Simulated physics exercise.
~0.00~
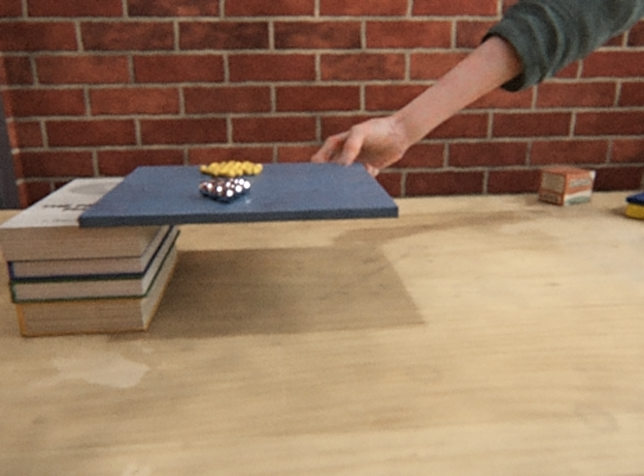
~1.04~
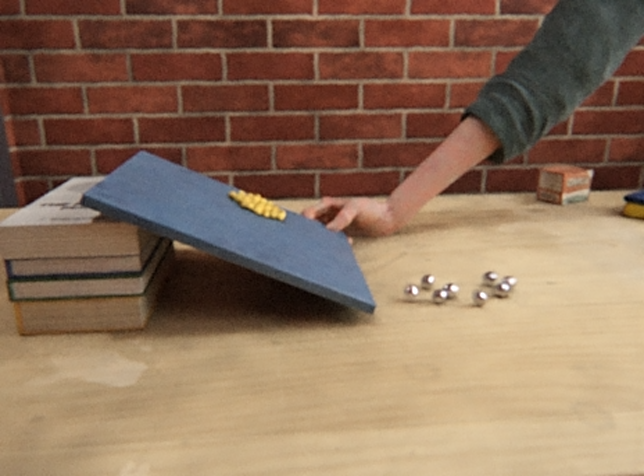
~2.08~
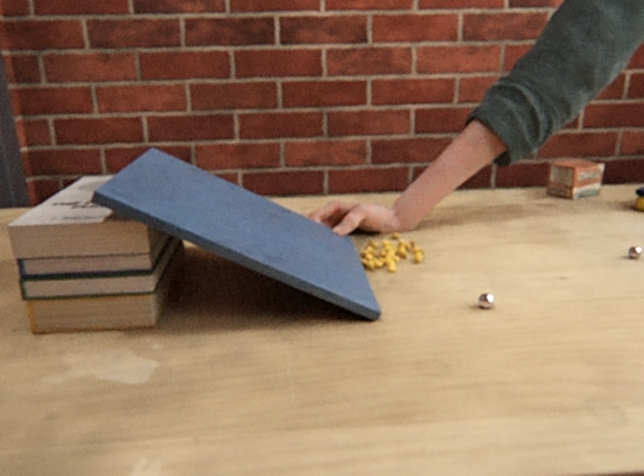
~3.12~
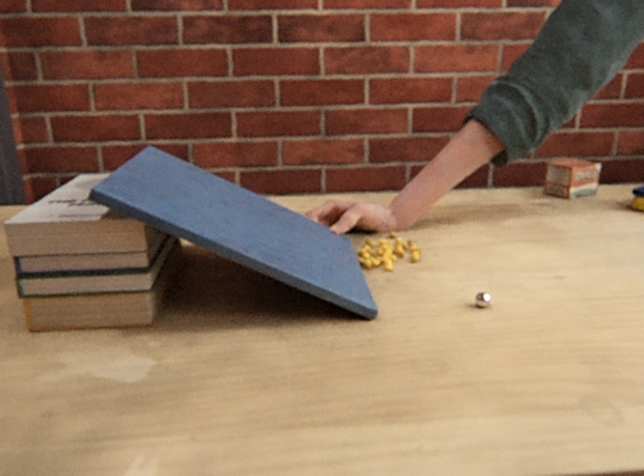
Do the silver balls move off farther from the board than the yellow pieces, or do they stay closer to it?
The silver balls go farther. They roll well away to the right, with only one still in view at the end, while the yellow pieces stay near the foot of the board.
